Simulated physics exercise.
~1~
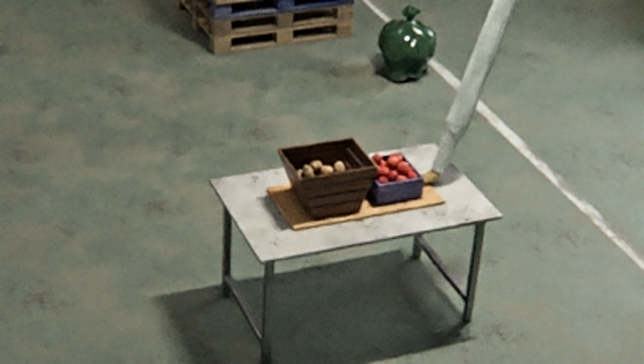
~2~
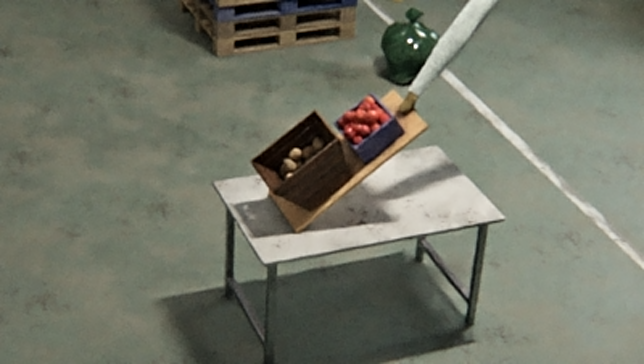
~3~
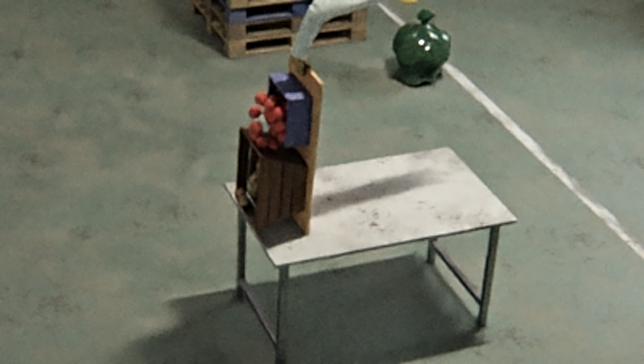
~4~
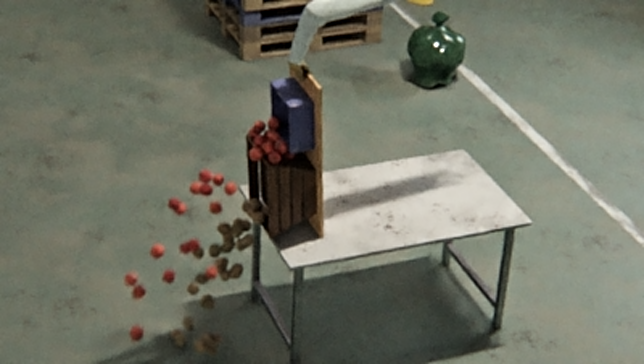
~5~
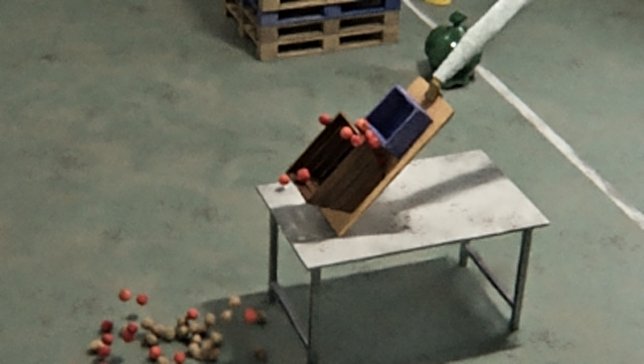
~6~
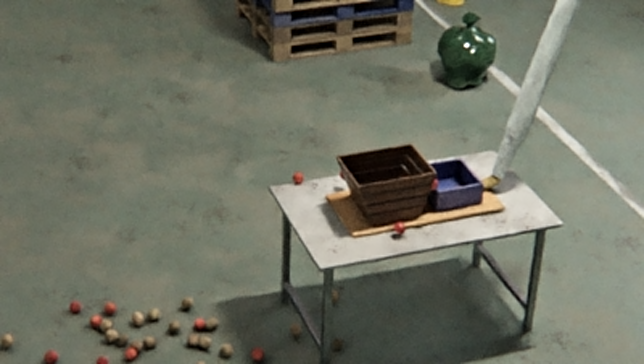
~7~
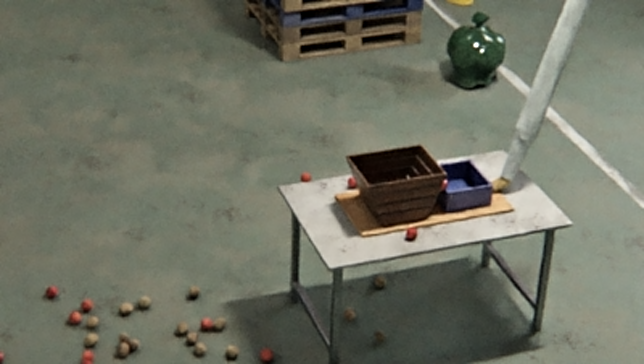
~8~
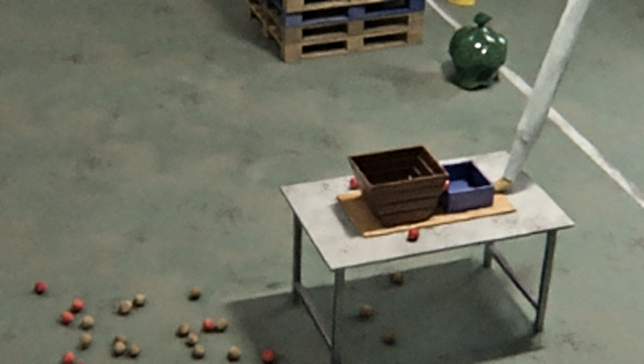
In the video, a pale arm lifts the right edge of a board on a table until it stands upright, tipping potatoes and red pieces from a wooden basket and blue basket. The board is lowered flat, leaving the wooden basket empty and most pieces scattered across the floor.
